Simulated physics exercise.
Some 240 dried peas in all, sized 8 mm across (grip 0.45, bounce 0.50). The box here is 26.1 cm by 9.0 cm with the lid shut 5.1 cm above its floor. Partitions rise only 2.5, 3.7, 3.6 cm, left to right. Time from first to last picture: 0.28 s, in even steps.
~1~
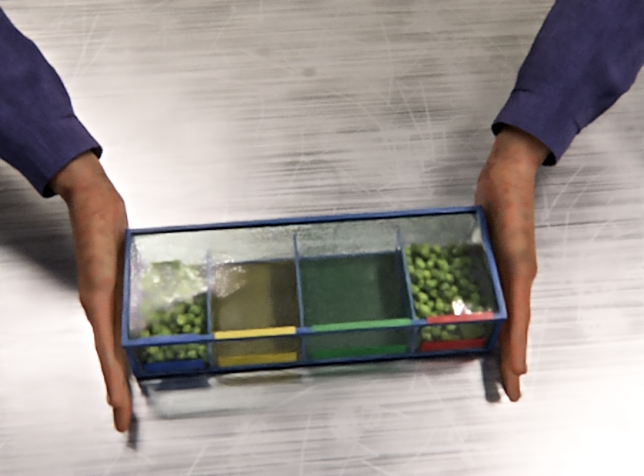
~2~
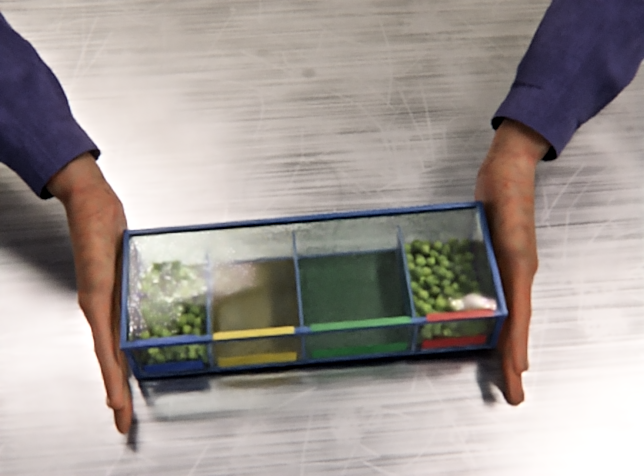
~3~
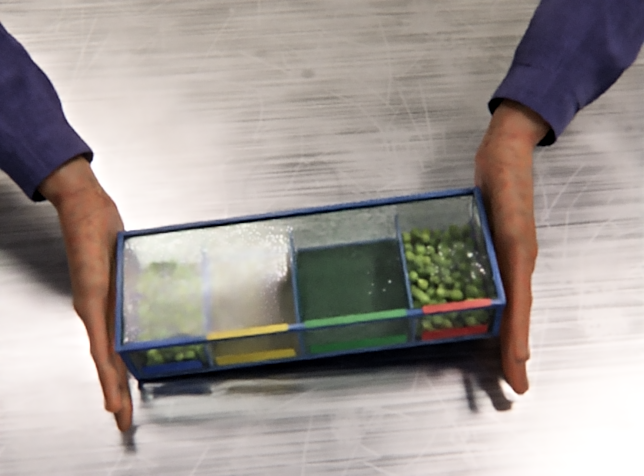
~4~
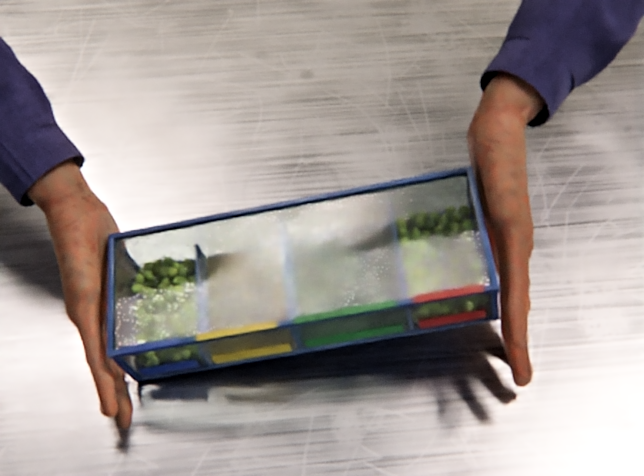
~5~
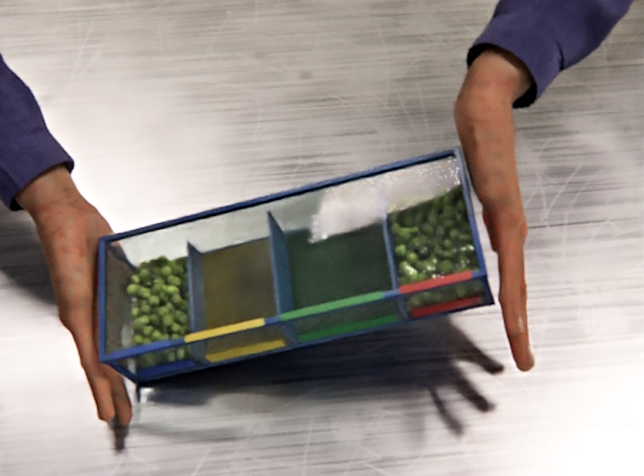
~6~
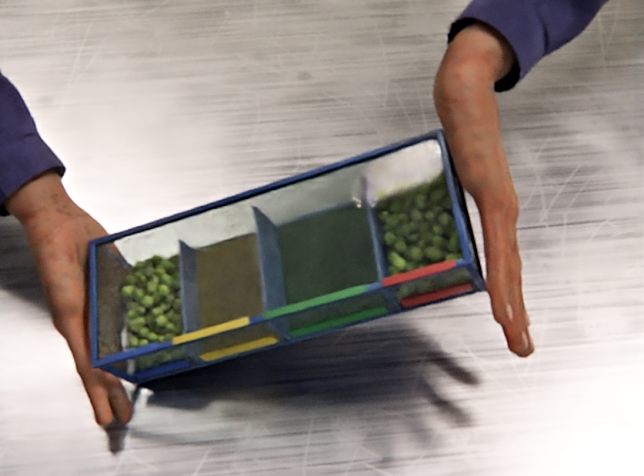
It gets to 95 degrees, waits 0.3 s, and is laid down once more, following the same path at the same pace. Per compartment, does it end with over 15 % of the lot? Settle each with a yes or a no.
For red, yes; for blue, yes; for green, no; for yellow, no.
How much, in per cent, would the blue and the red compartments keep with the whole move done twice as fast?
Blue 60; red 35.
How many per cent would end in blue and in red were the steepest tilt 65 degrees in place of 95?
Then blue would get 50 per cent and red 45 per cent.
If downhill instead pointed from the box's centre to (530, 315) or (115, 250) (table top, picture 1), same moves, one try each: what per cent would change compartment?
Estimate: Some 50 % and some 15 % respectively.
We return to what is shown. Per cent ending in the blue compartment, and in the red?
The blue one gets 65 per cent and the red one 30 per cent.
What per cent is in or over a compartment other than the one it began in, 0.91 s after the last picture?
Estimate: Some 15 %.
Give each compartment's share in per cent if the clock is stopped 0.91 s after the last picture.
Red 35 %, blue 55 %, green 5 %, yellow 5 %.
Then, 0.91 s after the last picture, tilt 95 degrees; red 35 %, blue 55 %, green 5 %, yellow 5 %.
Then, 1.51 s after the last picture, tilt 48 degrees; red 30 %, blue 65 %, green 5 %.
Then, 2.16 s after the last picture, tilt 0 degrees; red 30 %, blue 65 %, green 5 %.
In the end, red 30 %, blue 65 %, green 5 %, yellow 0 %.
